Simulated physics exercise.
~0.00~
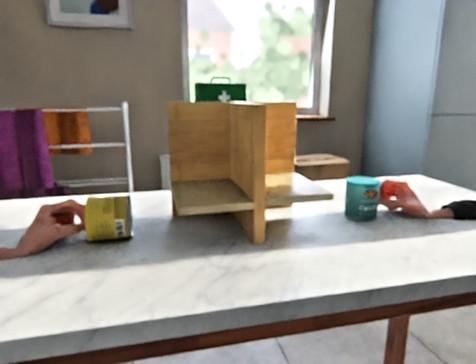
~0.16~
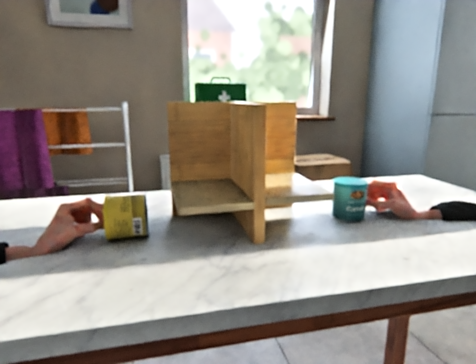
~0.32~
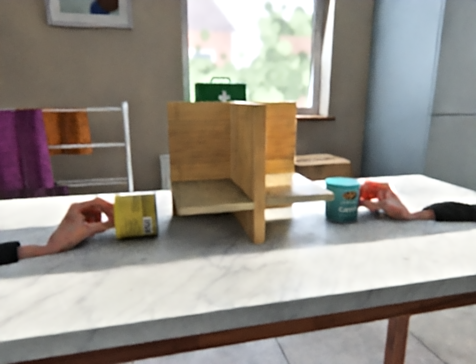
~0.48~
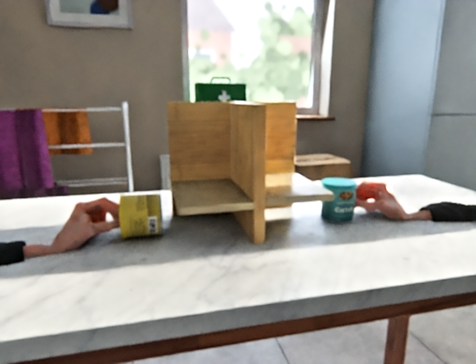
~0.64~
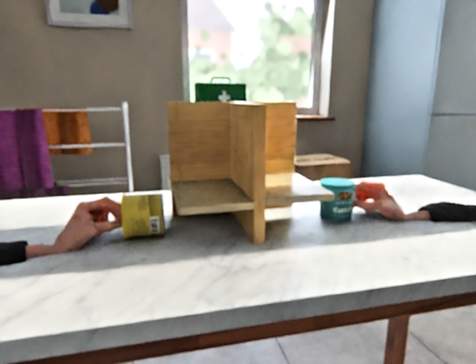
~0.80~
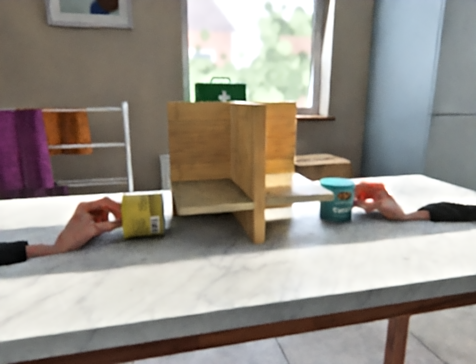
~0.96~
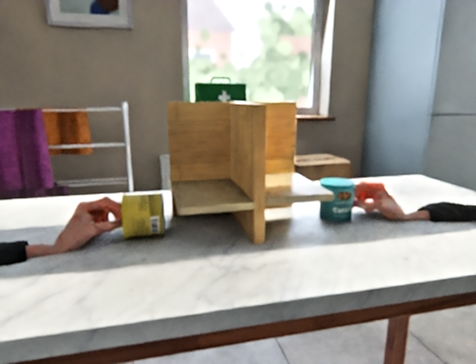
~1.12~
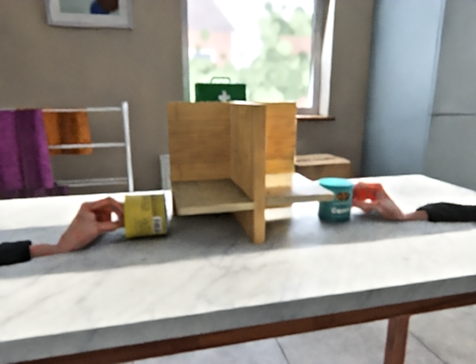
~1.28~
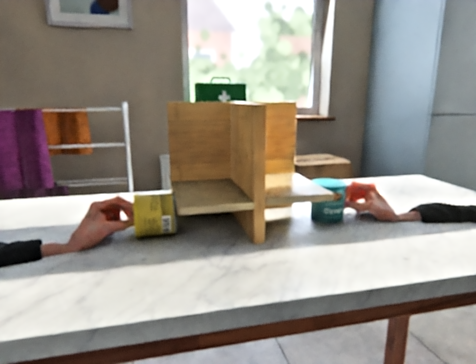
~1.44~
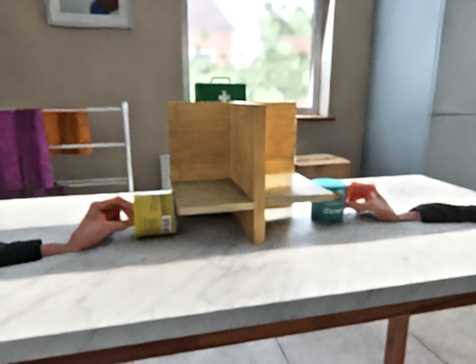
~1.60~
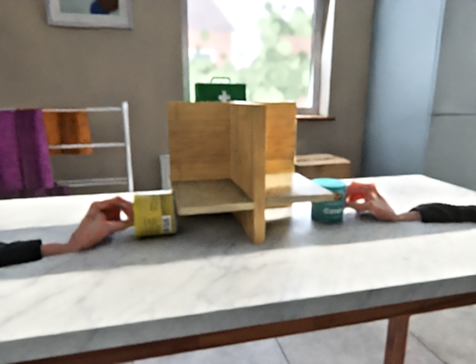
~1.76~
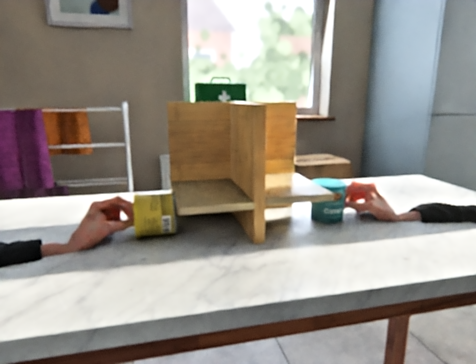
On a marble-topped table, two hands sliding a yellow tin and a turquoise tin inward until both stop at a wooden rack's low shelves.
